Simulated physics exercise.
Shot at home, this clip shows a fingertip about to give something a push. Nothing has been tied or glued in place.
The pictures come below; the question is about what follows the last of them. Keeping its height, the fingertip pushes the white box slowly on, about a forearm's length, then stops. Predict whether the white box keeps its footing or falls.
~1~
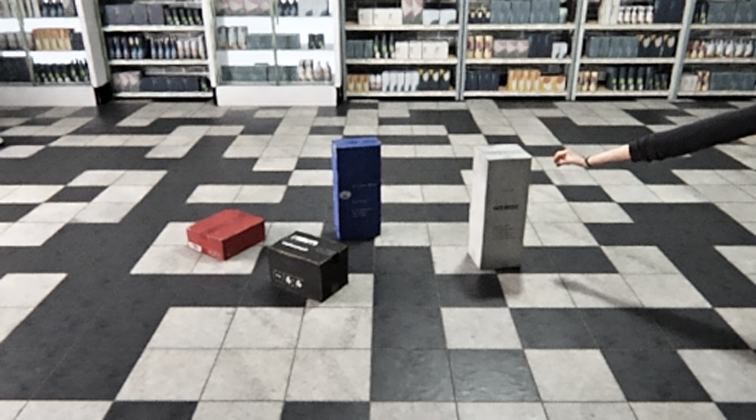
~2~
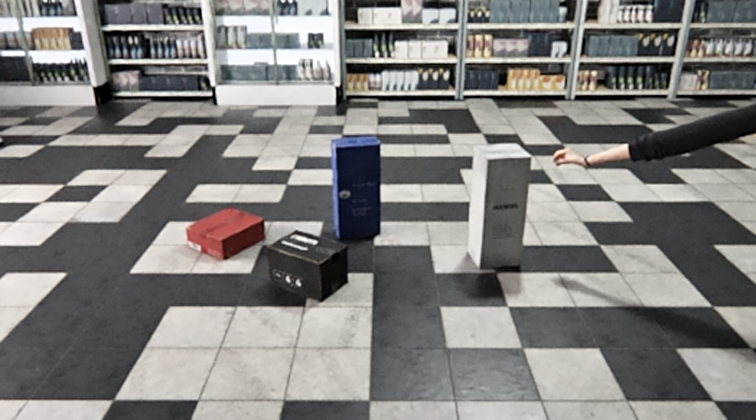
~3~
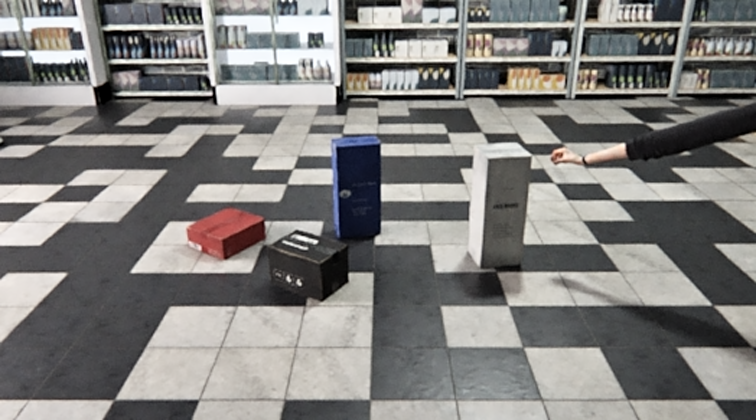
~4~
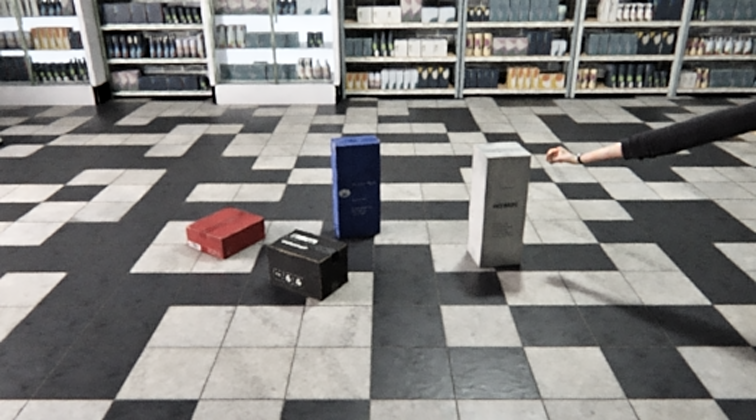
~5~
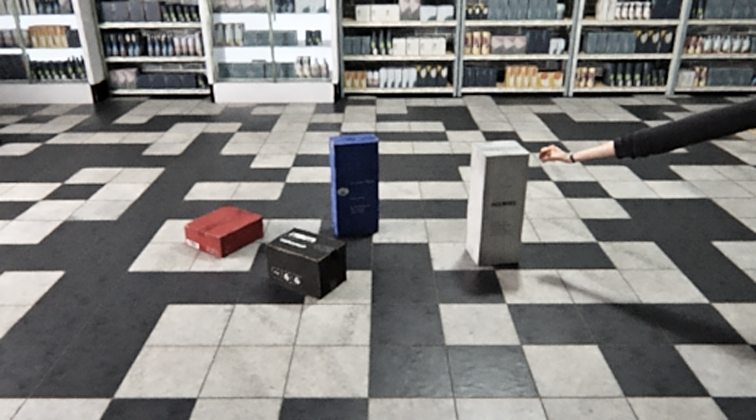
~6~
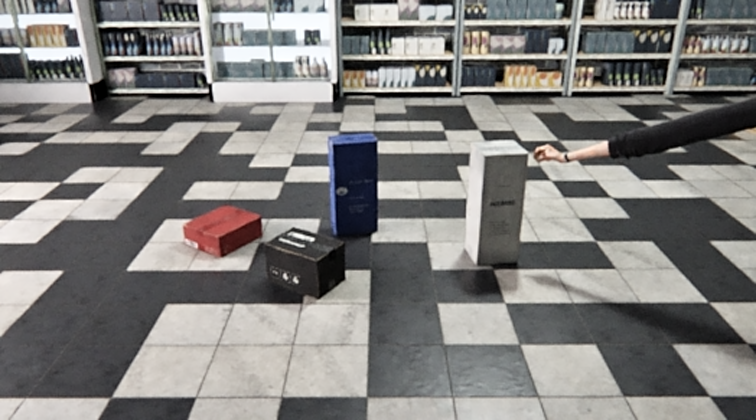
It falls.
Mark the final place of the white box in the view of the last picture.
In the last picture, near pixel (411, 242).
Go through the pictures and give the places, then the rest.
In the first picture, white box (498, 207).
In the second picture, white box (498, 207).
In the third picture, white box (498, 206).
In the fourth picture, white box (498, 205).
In the fifth picture, white box (496, 204).
In the sixth picture, white box (495, 203).
Then, 0.60 s past the last view, white box rocked 16° from its first pose near (479, 201).
Then, 1.10 s past the last view, white box rocked 42° from its first pose near (451, 206).
Then, 1.30 s past the last view, white box on its side near (421, 231).
Finally, down or leaning hard on the floor, white box. Final places as the last picture's camera would see them, white box near (411, 242).
